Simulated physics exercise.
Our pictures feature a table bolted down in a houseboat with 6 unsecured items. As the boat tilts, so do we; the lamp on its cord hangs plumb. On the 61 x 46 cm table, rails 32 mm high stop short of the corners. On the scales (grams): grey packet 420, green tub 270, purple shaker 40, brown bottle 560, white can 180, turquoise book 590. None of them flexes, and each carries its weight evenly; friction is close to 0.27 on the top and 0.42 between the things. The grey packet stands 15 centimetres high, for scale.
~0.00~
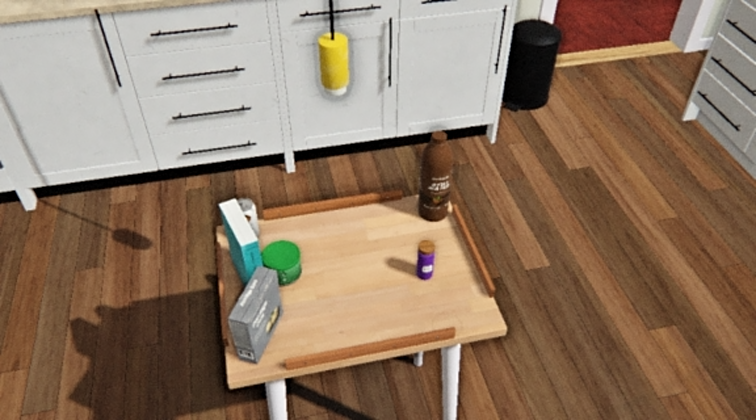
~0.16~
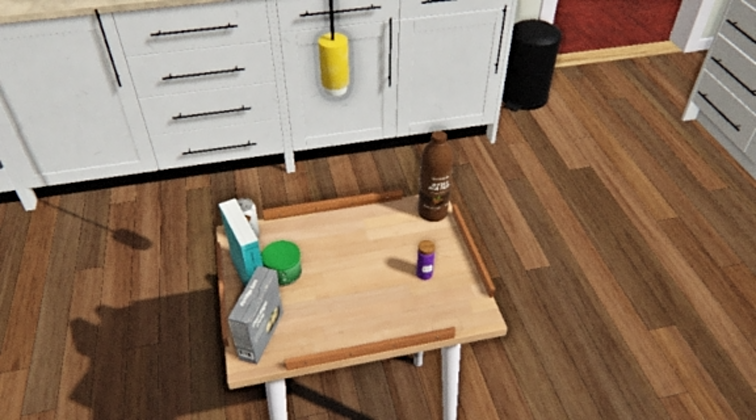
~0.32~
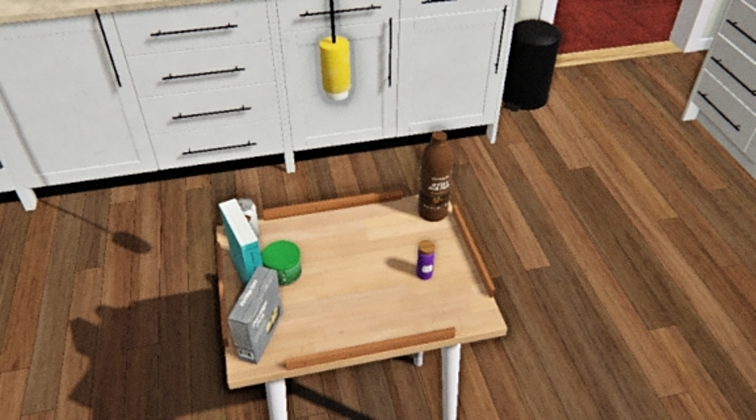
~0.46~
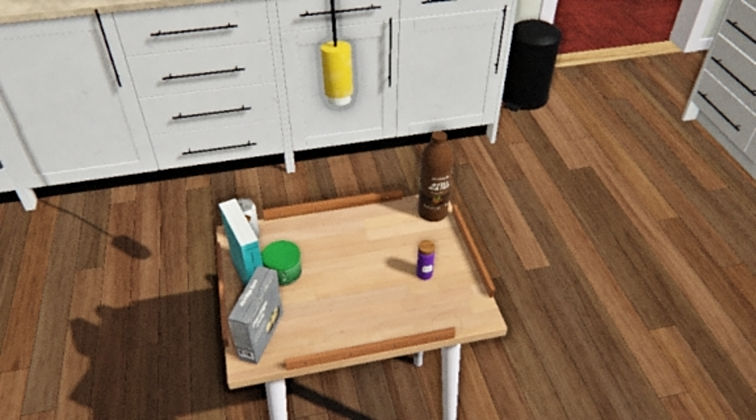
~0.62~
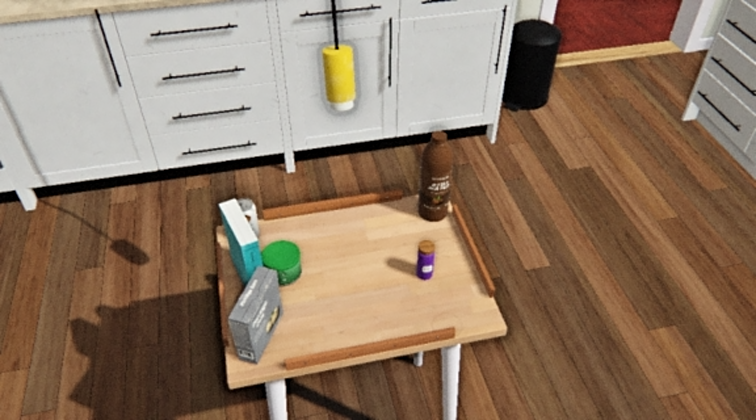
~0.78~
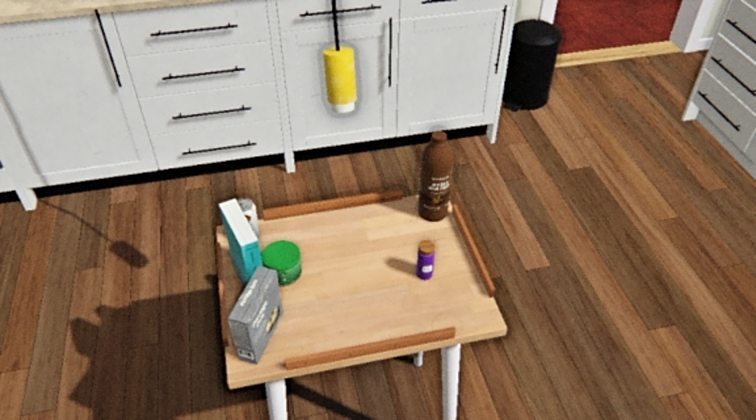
The yellow lamp hanging on its cord swung very slightly to the right and sank a touch, while the bottle, tub, little shaker, packet and other things on the wooden table stayed put.
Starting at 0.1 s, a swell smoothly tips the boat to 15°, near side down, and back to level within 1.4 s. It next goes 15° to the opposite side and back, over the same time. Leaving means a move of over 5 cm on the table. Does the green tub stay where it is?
Yes - chances are it comes to rest nearby.
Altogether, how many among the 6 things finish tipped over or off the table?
0.
After 1.58 s, boat level.
After 2.48 s, heel 10°, far side down.
In the end (3.4 s), all 6 under 5 cm from the start. In the last view, green tub near (282, 263).
